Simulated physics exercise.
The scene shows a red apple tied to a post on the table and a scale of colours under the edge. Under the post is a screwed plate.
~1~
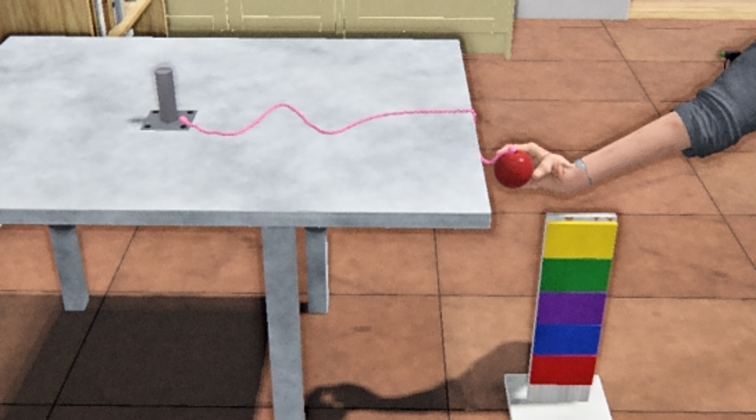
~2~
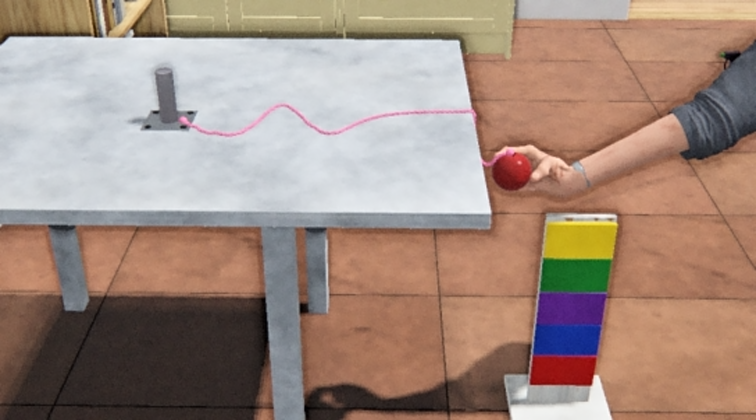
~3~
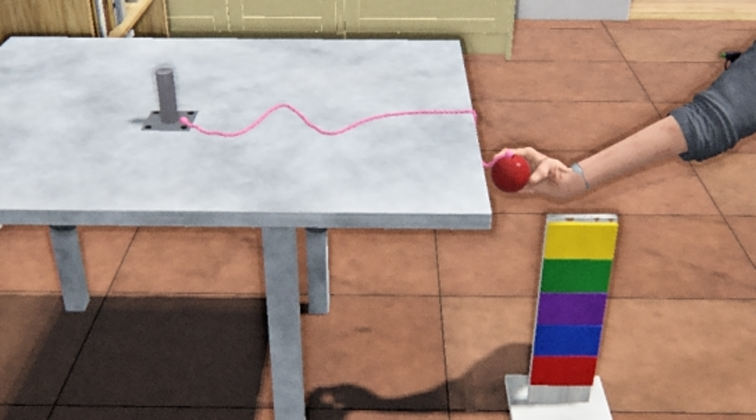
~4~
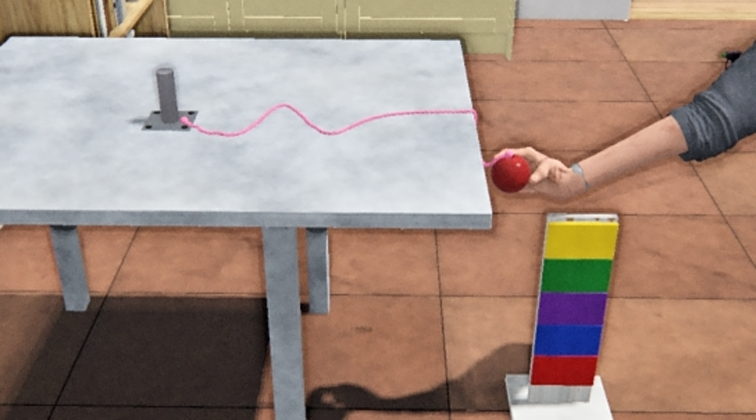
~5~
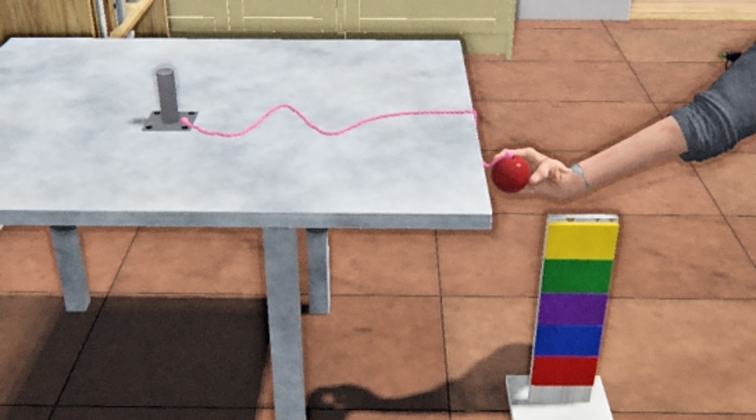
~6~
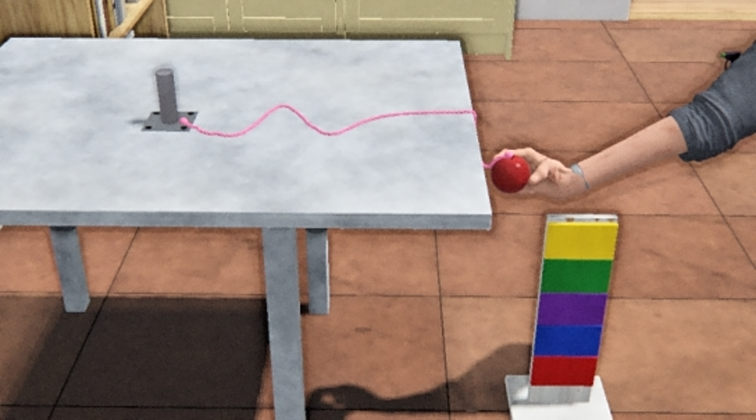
A hand holding a red ball tied by a slack pink cord to a tabletop post, barely moving above a coloured scale.
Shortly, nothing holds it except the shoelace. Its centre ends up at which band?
At the purple one.
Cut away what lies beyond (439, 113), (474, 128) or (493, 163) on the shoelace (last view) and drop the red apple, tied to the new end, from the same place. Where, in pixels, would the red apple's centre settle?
About (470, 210) first, then about (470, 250), and finally about (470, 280).
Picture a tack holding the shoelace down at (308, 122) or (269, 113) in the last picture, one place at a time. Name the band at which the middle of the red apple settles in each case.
Results, in sequence: Yellow / green.
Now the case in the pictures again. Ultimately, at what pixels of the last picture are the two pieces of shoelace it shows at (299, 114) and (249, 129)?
The first ends at (367, 126) and the second at (274, 123).
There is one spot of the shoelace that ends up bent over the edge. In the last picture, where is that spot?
At (365, 122).
A little later, apple near (435, 307); level with purple.
Next, apple near (481, 324); level with purple.
When it is over, apple near (467, 322); level with purple. The purple one.
